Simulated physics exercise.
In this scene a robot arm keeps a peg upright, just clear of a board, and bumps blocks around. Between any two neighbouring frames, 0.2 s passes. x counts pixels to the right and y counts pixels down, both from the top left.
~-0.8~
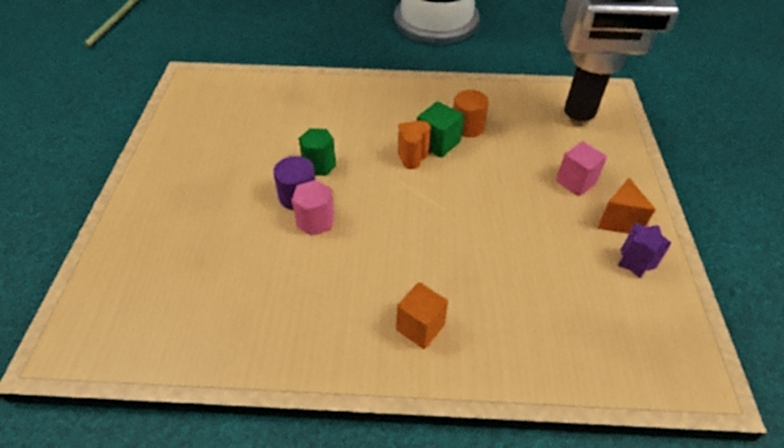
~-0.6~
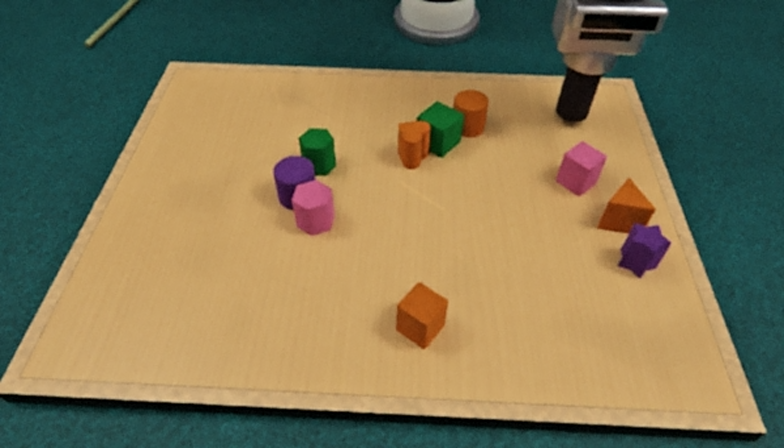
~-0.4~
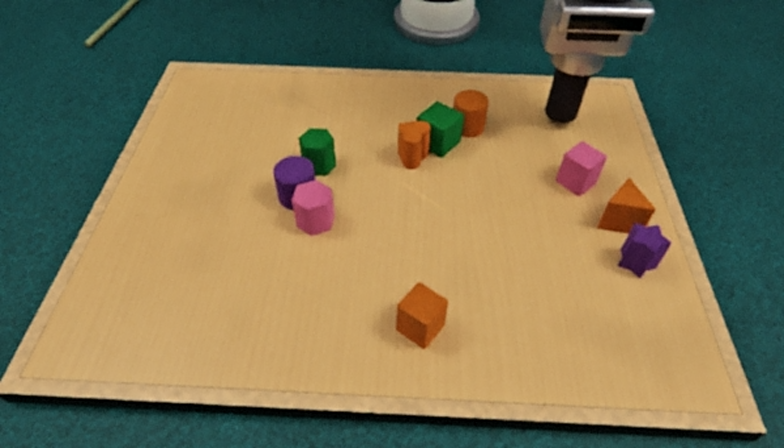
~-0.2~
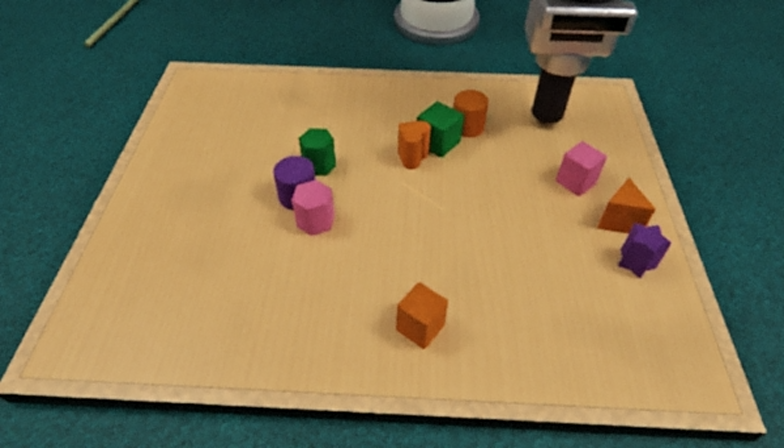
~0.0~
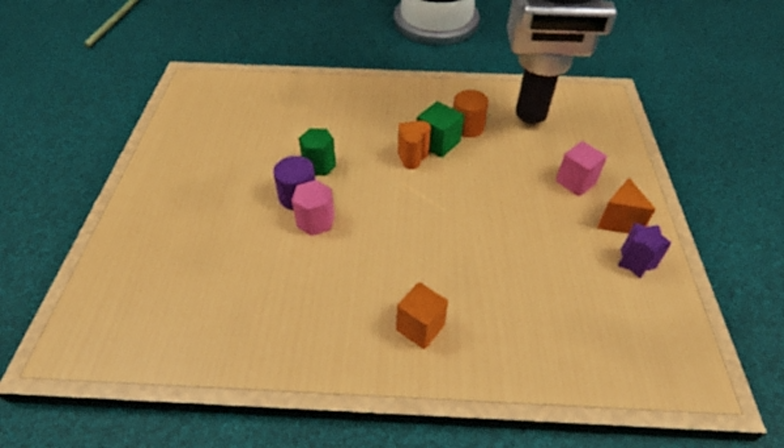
A pale wooden board lies on a dark green surface, seen from above at an angle by a still camera. Orange, green, purple and pink blocks are scattered across it, with a lone orange cube near the front and a purple star at the right. At the upper right, a grey machine with a black peg slides steadily left along the far edge, touching no blocks, which all stay still.
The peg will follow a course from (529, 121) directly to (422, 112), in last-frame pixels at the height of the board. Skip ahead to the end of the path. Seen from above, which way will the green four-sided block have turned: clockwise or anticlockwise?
The answer is counter-clockwise.
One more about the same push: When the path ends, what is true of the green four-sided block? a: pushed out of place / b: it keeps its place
It's a.
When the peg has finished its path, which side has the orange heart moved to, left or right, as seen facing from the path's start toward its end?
Sideways, to the left.
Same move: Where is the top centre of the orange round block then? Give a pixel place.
(415, 104)
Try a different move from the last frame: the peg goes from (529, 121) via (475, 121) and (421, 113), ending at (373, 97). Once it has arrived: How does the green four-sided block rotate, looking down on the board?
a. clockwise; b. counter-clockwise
b
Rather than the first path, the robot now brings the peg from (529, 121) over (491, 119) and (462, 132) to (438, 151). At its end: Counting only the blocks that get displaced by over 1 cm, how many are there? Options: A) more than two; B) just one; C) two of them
It's A.
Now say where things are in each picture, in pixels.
Lower end of the peg at (580, 111), tops of blocks, orange heart at (414, 130), green four-sided block at (441, 115), orange round block at (472, 99), in the first frame.
Peg at (572, 112), blocks as before, in the second frame.
Peg at (561, 113), blocks as before, in the third frame.
Peg at (547, 113), blocks as before, in the fourth frame.
Peg at (531, 113), orange heart at (414, 130), green four-sided block at (441, 115), orange round block at (472, 99), in the fifth frame.
What follows on the original path. One third of the way, peg at (495, 110); orange round block at (469, 100).
Two thirds of the way, peg at (459, 107); orange heart at (401, 140); green four-sided block at (427, 124); orange round block at (440, 103).
At the end, peg at (423, 104); orange heart at (398, 146), turned 25° clockwise; green four-sided block at (423, 128), turned 30° anticlockwise; orange round block at (415, 104).
